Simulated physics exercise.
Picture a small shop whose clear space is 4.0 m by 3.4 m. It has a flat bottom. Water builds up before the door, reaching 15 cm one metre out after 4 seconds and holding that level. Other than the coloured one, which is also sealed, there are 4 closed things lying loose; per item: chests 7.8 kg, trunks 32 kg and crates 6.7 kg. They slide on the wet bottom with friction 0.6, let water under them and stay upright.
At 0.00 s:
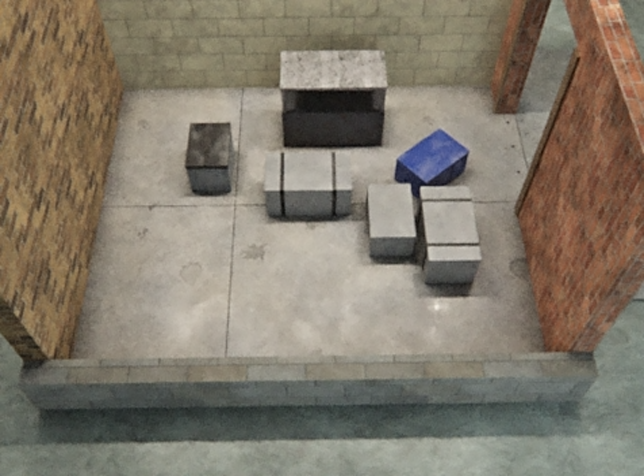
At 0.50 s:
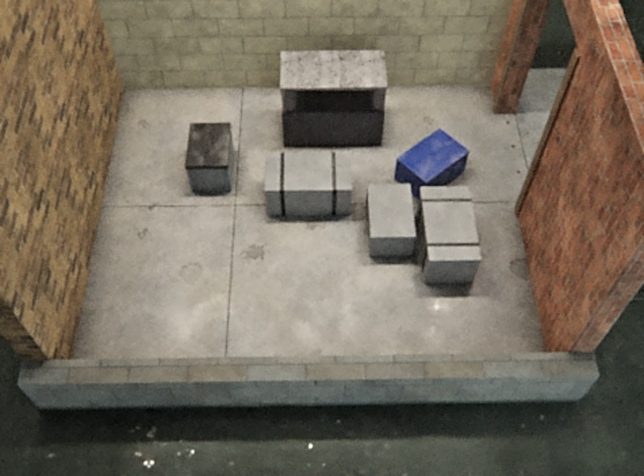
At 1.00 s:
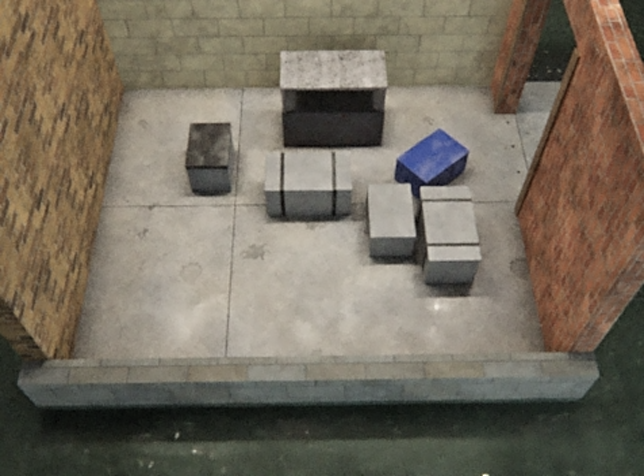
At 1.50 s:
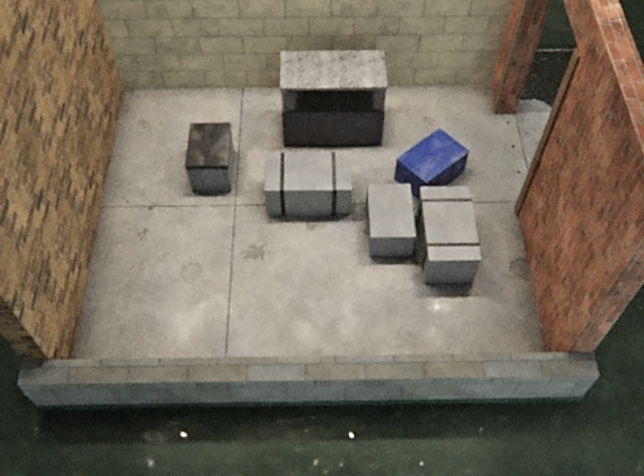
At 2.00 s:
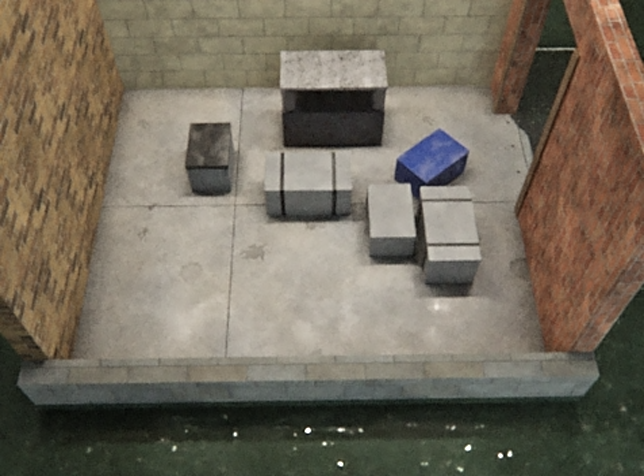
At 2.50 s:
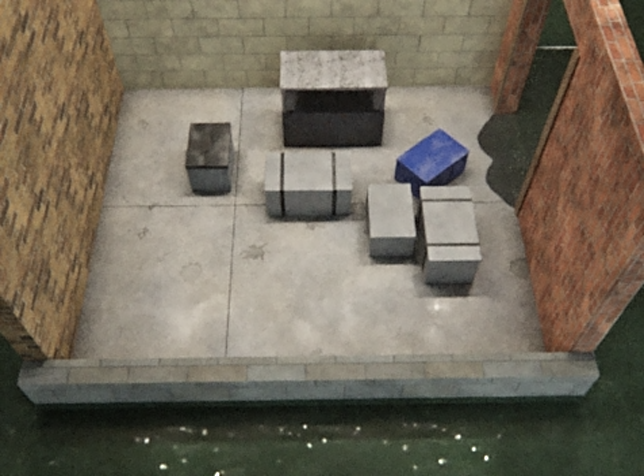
In a small open-topped shop, dark water creeps through the right doorway while every box stays still.
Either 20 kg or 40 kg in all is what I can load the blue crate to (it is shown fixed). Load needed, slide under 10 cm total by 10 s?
Large only.
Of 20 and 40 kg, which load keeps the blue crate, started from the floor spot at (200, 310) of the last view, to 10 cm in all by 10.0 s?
Note: Both OK.
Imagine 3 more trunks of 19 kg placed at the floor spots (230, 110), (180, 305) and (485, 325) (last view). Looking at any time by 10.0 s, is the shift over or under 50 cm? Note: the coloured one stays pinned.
In that order: Within it, within it, beyond it.
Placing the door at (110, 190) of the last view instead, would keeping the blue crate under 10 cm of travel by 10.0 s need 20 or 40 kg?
Under that setup, the light option succeeds.
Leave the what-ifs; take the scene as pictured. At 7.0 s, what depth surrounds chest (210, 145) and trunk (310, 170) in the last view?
Some 1 cm at the first, some 2 cm at the second.
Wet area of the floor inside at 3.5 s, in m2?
That flooded area is roughly 1.0 m2.
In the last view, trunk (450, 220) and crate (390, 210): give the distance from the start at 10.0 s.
One is off by 0 cm, the other by 100 cm, in the order asked.
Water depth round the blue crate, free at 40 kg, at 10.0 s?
Close to 10 cm deep.
After 3.5 s the blue crate would be 0 cm from its start with 20 kg and 0 cm from its start with 40 kg; 3 cm of water round it then.
After 4.5 s the blue crate would be 7 cm from its start with 20 kg and 0 cm from its start with 40 kg; 7 cm of water round it then.
After 7.0 s the blue crate would be 57 cm from its start with 20 kg and 0 cm from its start with 40 kg; 9 cm of water round it then.
After 10.0 s the blue crate would be 57 cm from its start with 20 kg and 0 cm from its start with 40 kg; 10 cm of water round it then.
